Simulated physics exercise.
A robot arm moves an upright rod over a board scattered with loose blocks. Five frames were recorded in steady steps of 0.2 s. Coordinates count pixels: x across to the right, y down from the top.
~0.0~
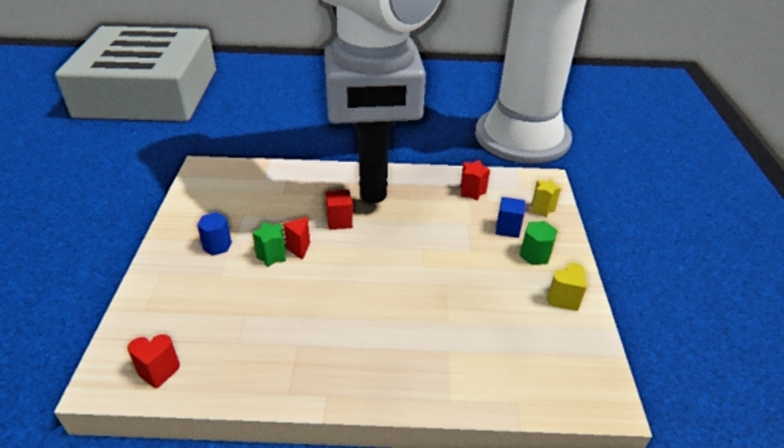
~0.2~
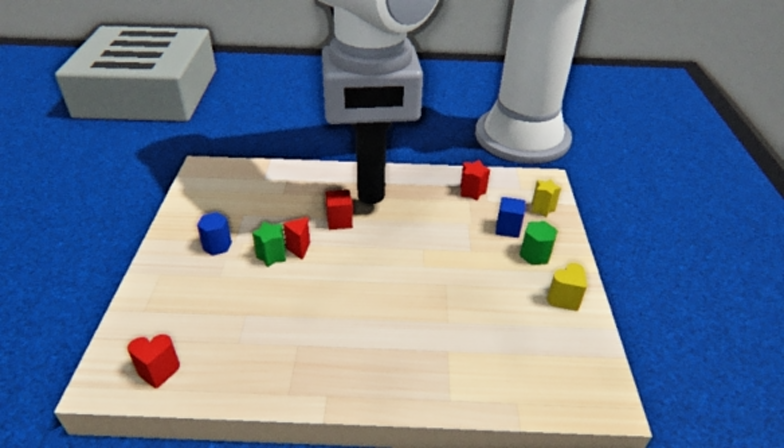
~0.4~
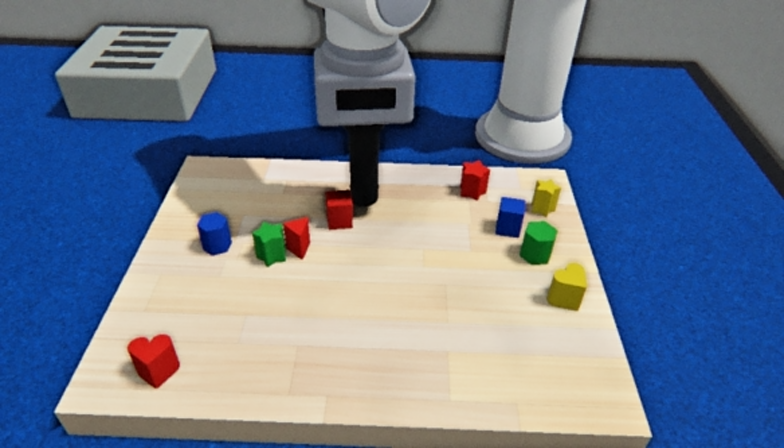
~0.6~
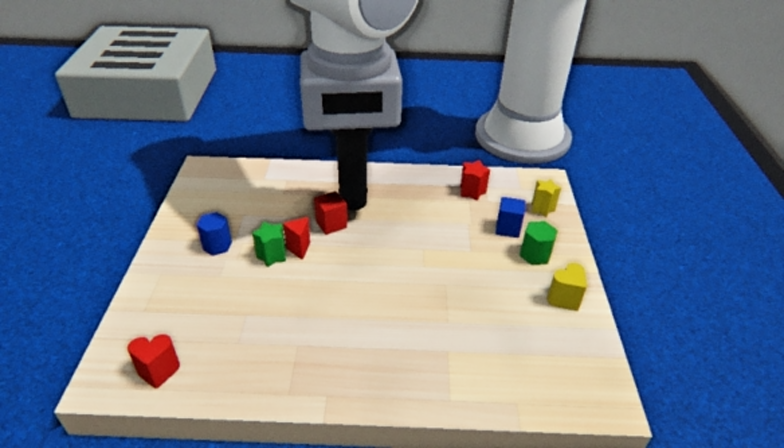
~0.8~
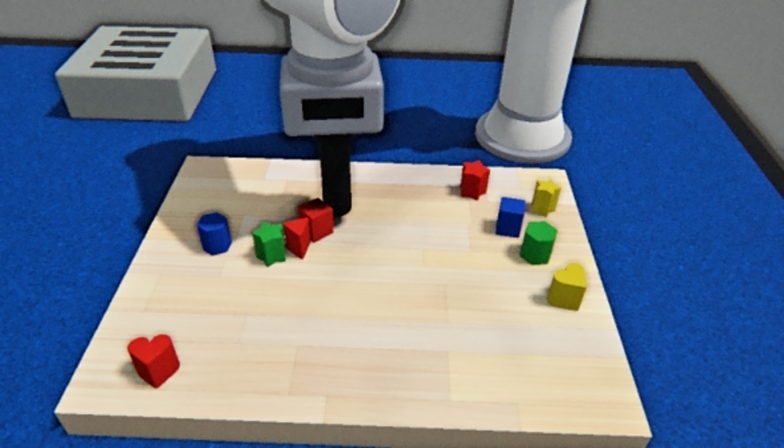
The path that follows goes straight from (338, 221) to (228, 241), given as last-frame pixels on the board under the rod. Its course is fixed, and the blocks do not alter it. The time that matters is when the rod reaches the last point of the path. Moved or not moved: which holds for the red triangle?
At the moment the path ends, the red triangle no longer stands where it did.
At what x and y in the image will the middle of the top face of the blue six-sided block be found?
Top centre: (192, 226).
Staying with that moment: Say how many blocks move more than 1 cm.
Total: Three-plus.
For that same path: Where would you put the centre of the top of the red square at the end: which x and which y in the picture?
Answer: (293, 222).
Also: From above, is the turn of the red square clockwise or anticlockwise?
Seen from above, counterclockwise.
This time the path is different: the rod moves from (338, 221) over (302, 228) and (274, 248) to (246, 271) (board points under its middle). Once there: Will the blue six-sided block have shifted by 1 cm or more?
Final answer: No.
On the path given first. One third of the way, rod (301, 215); red triangle (290, 235), turned 25° clockwise; red square (296, 220), turned 50° anticlockwise.
Two thirds of the way, rod (264, 222); green star (265, 232); red triangle (291, 237); red square (293, 222), turned 65° anticlockwise.
At the end, rod (225, 229); blue six-sided block (192, 226); green star (265, 232); red triangle (291, 237); red square (293, 222), turned 65° anticlockwise.
